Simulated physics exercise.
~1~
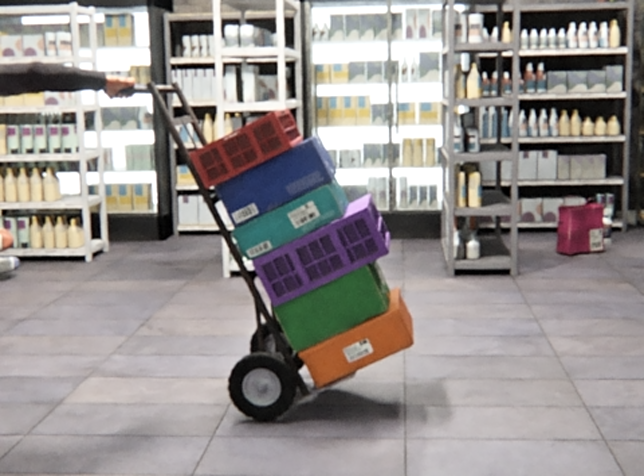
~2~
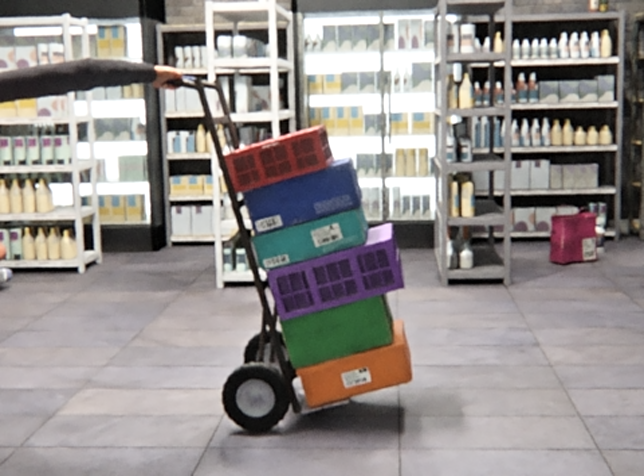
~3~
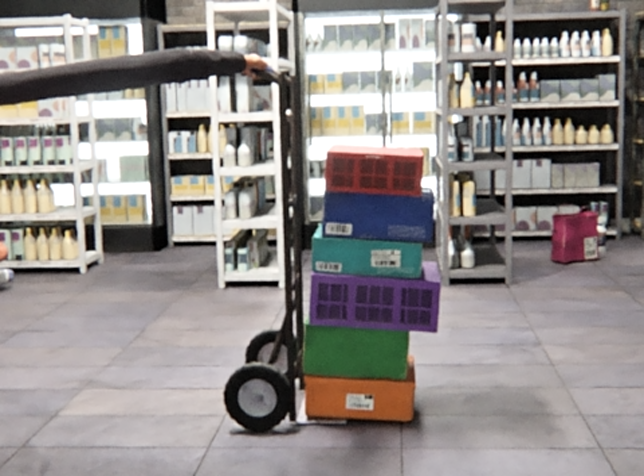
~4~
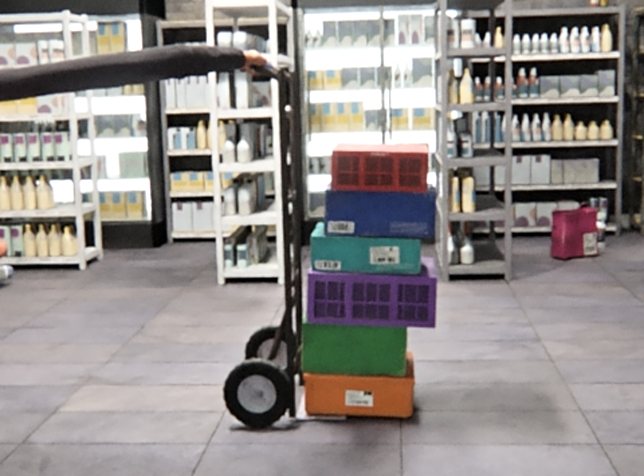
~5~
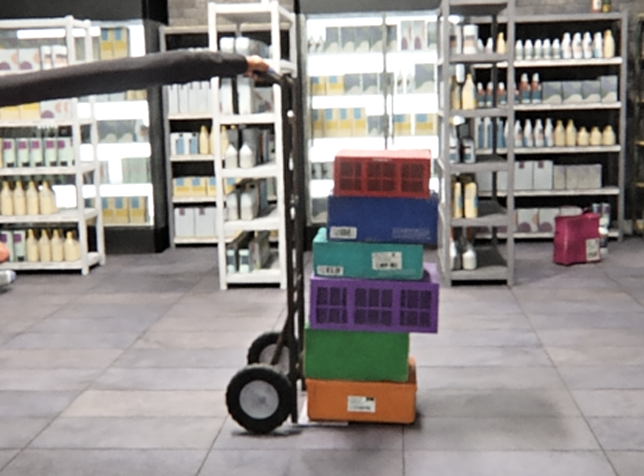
Shop aisle with bottle-lined shelves, an outstretched arm swinging a tilted sack truck upright, its six stacked coloured boxes staying piled, slightly uneven.
